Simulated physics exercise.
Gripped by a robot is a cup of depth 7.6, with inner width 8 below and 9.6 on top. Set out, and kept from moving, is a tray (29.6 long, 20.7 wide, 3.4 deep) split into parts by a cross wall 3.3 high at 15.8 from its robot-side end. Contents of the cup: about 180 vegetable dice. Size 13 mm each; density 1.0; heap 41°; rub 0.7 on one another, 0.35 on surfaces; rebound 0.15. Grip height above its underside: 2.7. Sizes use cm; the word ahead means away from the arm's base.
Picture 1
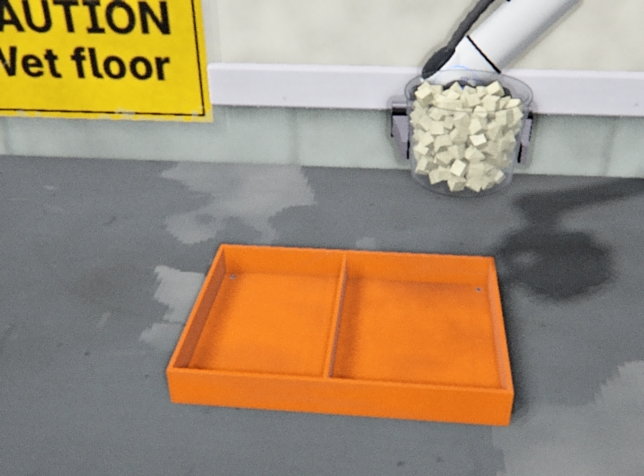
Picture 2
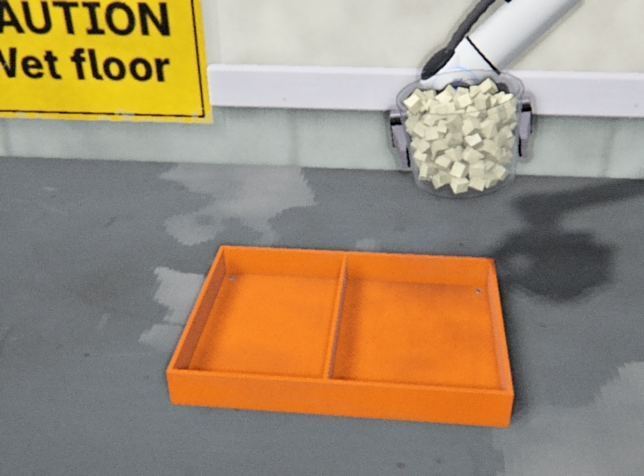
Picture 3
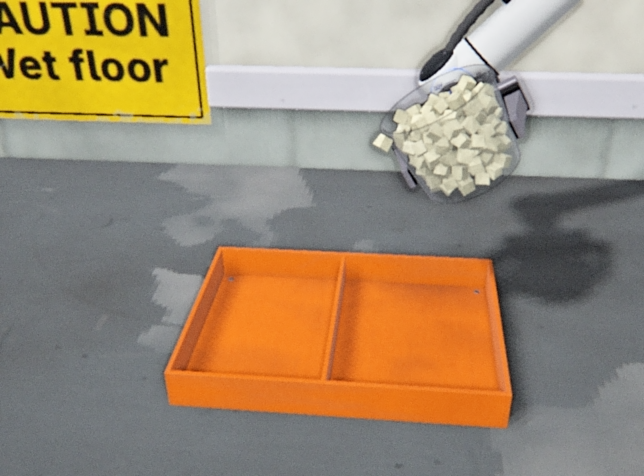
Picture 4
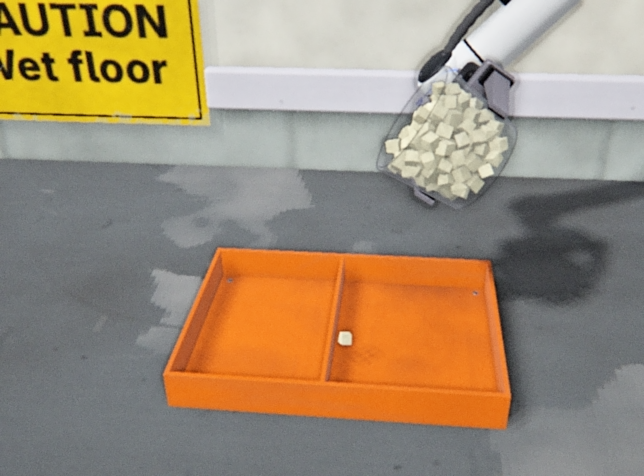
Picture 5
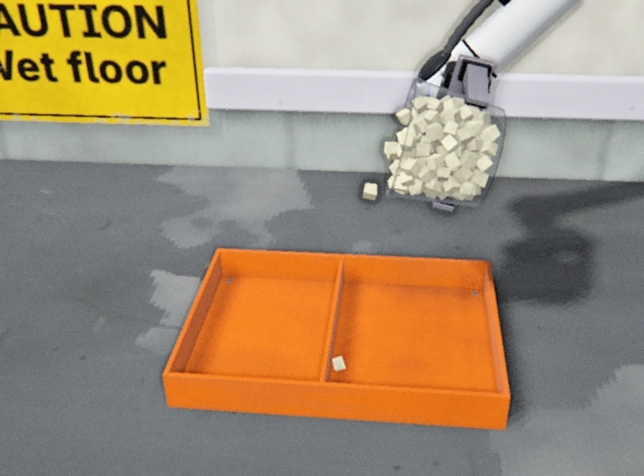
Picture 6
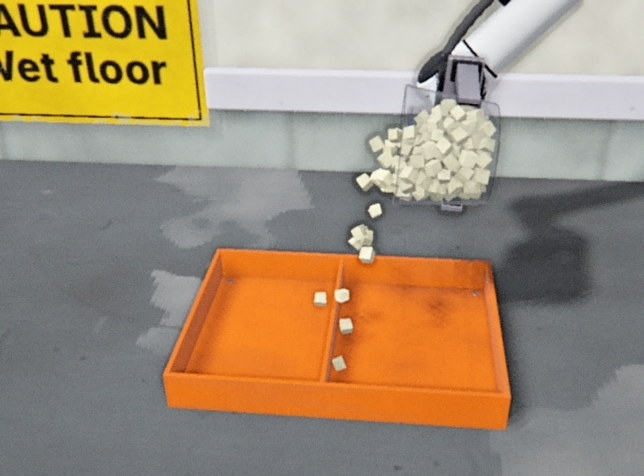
A robot gripper holds a clear cup full of pale cubes above an orange divided tray, beside a yellow wet floor sign. The cup tilts steadily to the left, and a single cube drops into the tray. As it tips further, several more cubes tumble out in a loose stream near the divider.
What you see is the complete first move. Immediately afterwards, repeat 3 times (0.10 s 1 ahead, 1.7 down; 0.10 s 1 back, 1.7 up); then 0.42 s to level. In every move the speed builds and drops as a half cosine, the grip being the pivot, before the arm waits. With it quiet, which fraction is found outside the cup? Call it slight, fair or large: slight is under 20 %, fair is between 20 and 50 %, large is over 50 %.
I would call it fair, between 20 and 50 %.
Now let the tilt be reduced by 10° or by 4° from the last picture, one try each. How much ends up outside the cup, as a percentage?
15 and 20 %.
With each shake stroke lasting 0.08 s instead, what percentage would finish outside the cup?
Then about 30 per cent.
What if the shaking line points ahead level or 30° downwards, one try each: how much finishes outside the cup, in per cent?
You'd get some 80 per cent with the first setting and some 55 per cent with the second.
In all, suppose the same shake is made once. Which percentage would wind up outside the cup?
Roughly 20 percent.
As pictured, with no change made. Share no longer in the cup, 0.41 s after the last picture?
About 25 in a hundred parts are out by then.
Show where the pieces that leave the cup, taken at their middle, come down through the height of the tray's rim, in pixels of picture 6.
Close to pixel (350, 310).
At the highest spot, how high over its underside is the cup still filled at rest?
About 8.0 cm.
Then, 0.41 s on, tilted 86° forward, highest piece 24 above the table; 140 in the cup, 27 in the robot-side part, 10 in the far-side part, 4 in flight or on a rim.
Then, 0.82 s on, tilted 41° forward, highest piece 24 above the table; 129 in the cup, 37 in the robot-side part, 15 in the far-side part.
Then, 1.22 s on, level, highest piece 26 above the table; 129 in the cup, 37 in the robot-side part, 15 in the far-side part.
Then, 2.27 s on, level, highest piece 26 above the table; 129 in the cup, 37 in the robot-side part, 15 in the far-side part.
In the end, 129 in the cup, 37 in the robot-side part, 15 in the far-side part. That is 29 % outside the cup.
